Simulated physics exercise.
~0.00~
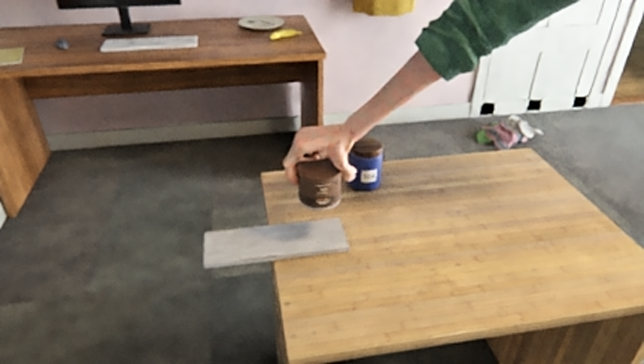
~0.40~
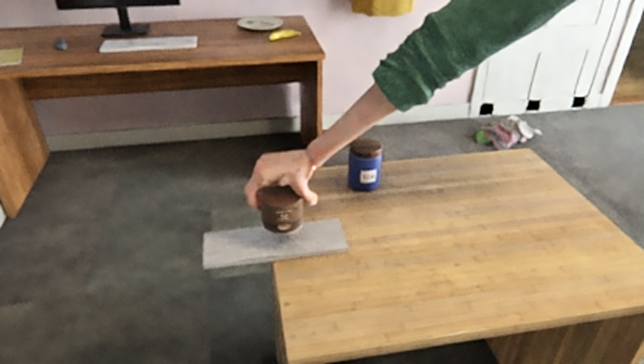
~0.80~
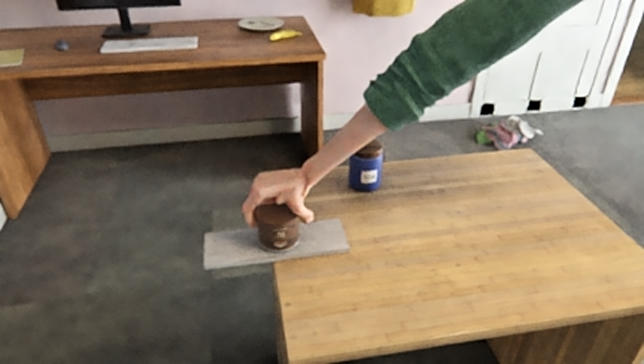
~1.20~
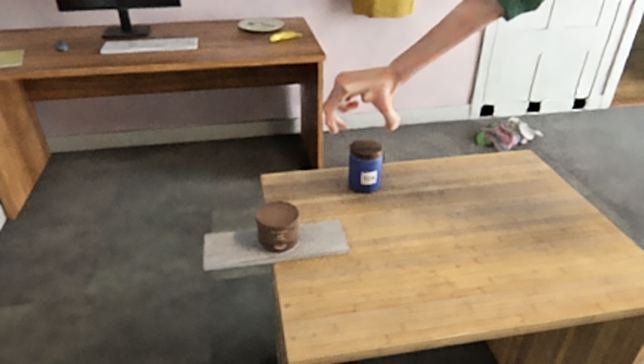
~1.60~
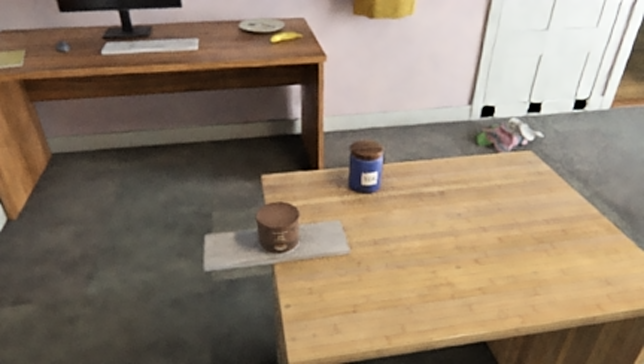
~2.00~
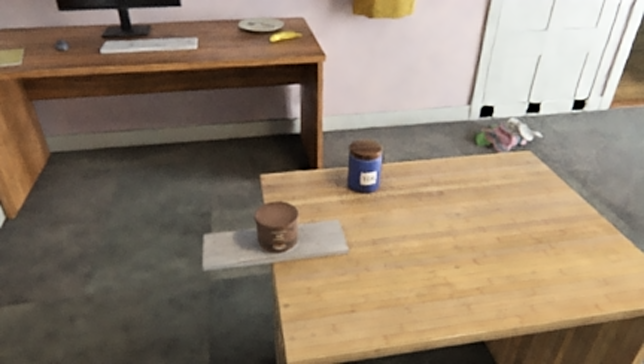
In a room with a dark grey floor and pale pink wall, a slightly swaying view looks down on a light wooden table, with a desk holding a monitor and keyboard behind it. A pale plank juts past the table's left edge, and a blue jar with a brown lid stands near the back. A green-sleeved arm reaches in from the upper right, carrying a brown tub left and down towards the plank. The hand lowers the tub onto the plank near the table's edge, lets go and draws away. The plank stays balanced, with tub and jar still in place.
